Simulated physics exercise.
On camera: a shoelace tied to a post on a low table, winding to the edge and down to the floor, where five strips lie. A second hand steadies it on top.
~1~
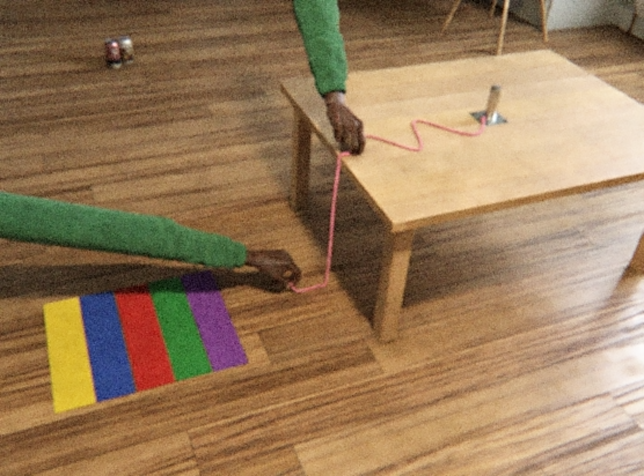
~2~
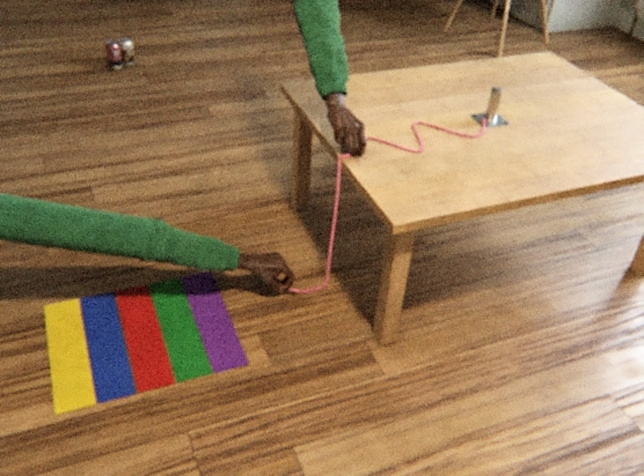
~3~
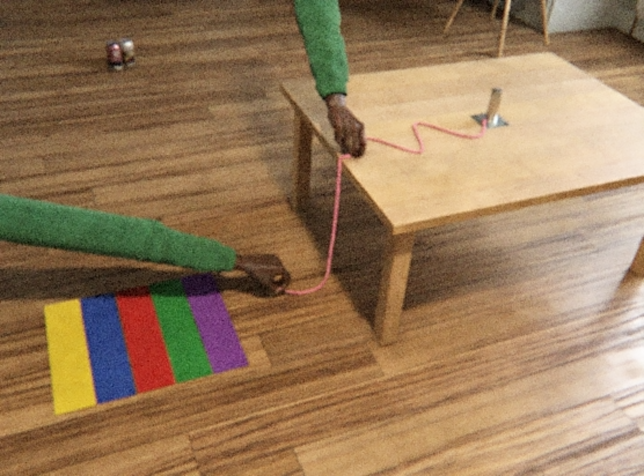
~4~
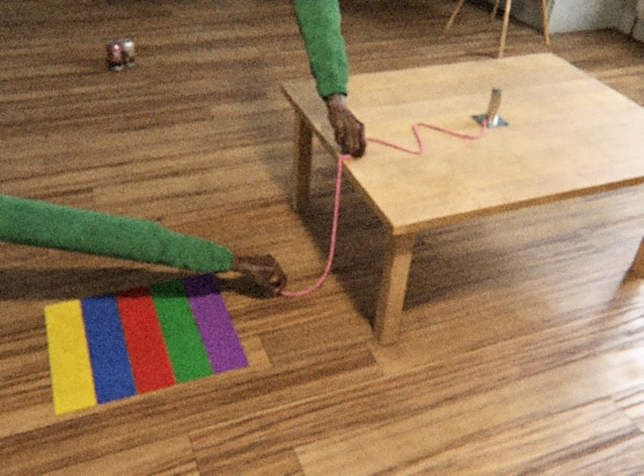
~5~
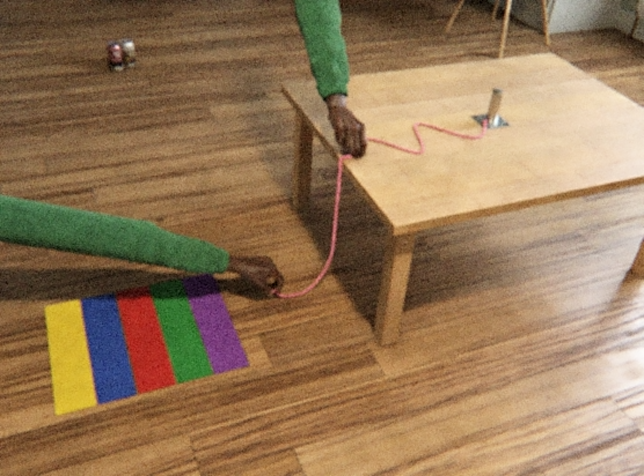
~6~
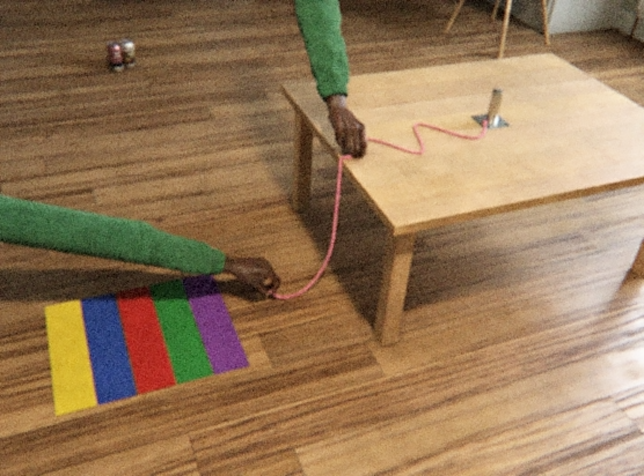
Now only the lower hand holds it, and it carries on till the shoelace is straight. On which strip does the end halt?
Over yellow.
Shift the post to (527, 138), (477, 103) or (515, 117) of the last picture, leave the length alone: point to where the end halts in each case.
In that order: (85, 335), (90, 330) and (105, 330).
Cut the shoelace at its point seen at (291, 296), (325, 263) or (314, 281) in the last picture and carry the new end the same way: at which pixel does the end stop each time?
Near (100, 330), (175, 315) and (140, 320).
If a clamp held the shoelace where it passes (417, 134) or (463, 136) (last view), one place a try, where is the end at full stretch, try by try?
Near (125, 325) and (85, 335).
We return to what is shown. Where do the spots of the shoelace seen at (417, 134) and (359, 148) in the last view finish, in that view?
They go to (381, 143) and to (274, 194).
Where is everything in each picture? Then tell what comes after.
The first frame shows end (291, 284); purple (224, 348); green (188, 357); red (151, 367); blue (113, 376); yellow (72, 386).
The second frame shows end (284, 287); shoelace through (480, 135) (414, 124) (398, 147) (354, 154) (335, 212) (328, 270).
The third frame shows end (281, 288).
The fourth frame shows end (277, 289); shoelace through (481, 136) (415, 125) (399, 148) (355, 155) (336, 213) (327, 272).
The fifth frame shows end (274, 290).
The sixth frame shows end (270, 292); shoelace through (481, 136) (415, 126) (399, 148) (355, 156) (336, 214) (320, 273).
A little later, end near (126, 324); over red.
Next, end near (87, 333); over blue.
When it is tight, end near (64, 338); over yellow. The end stops over the yellow strip.
